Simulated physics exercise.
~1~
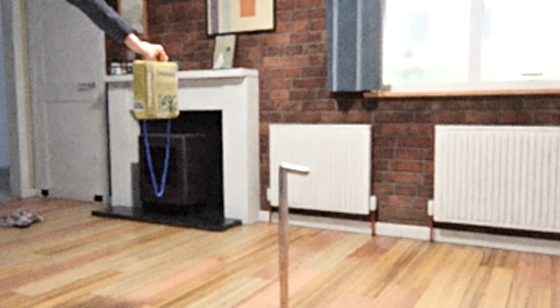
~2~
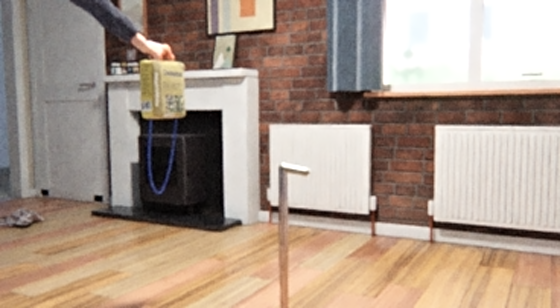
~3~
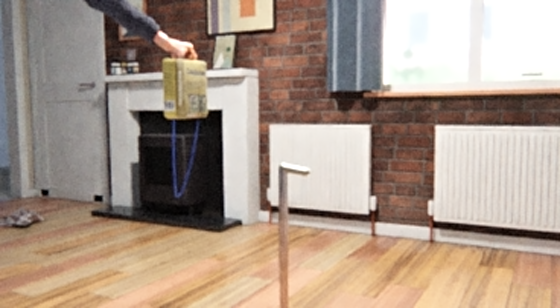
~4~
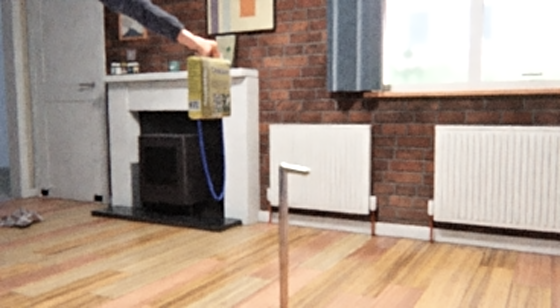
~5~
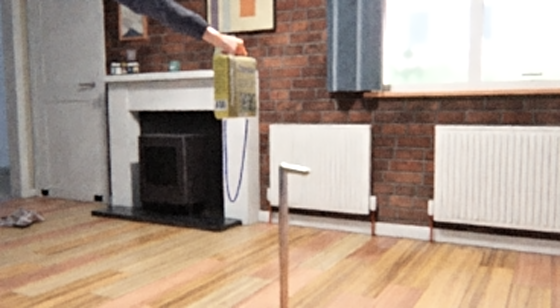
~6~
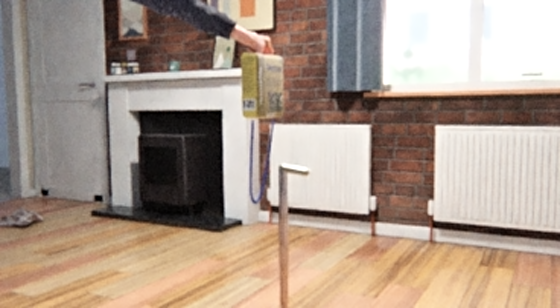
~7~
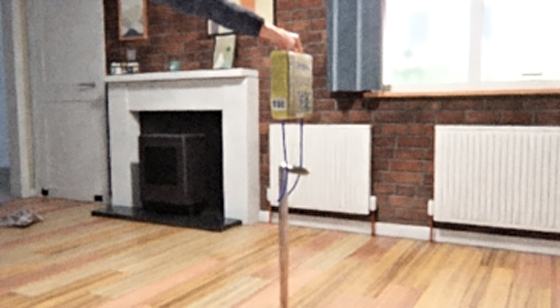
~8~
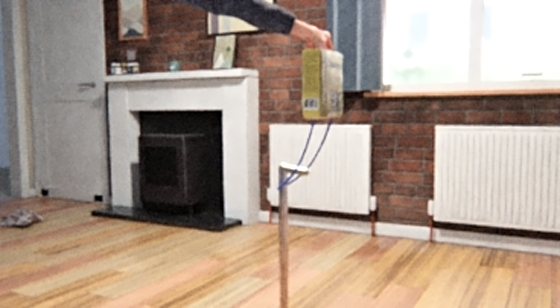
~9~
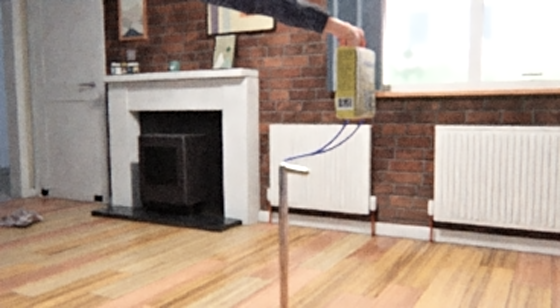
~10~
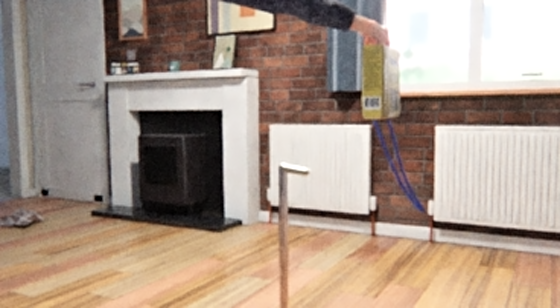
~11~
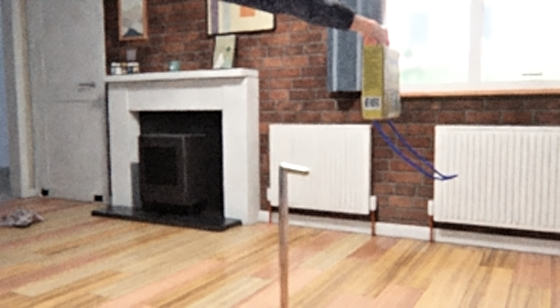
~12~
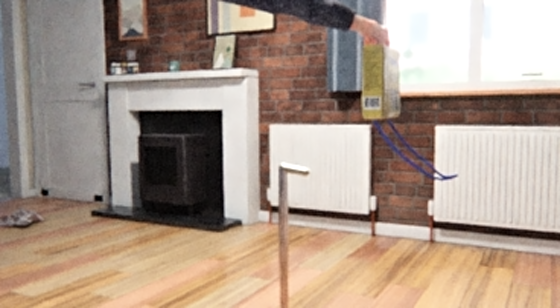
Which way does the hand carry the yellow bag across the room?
The hand carries the yellow bag to the right, from in front of the fireplace to beyond the post.
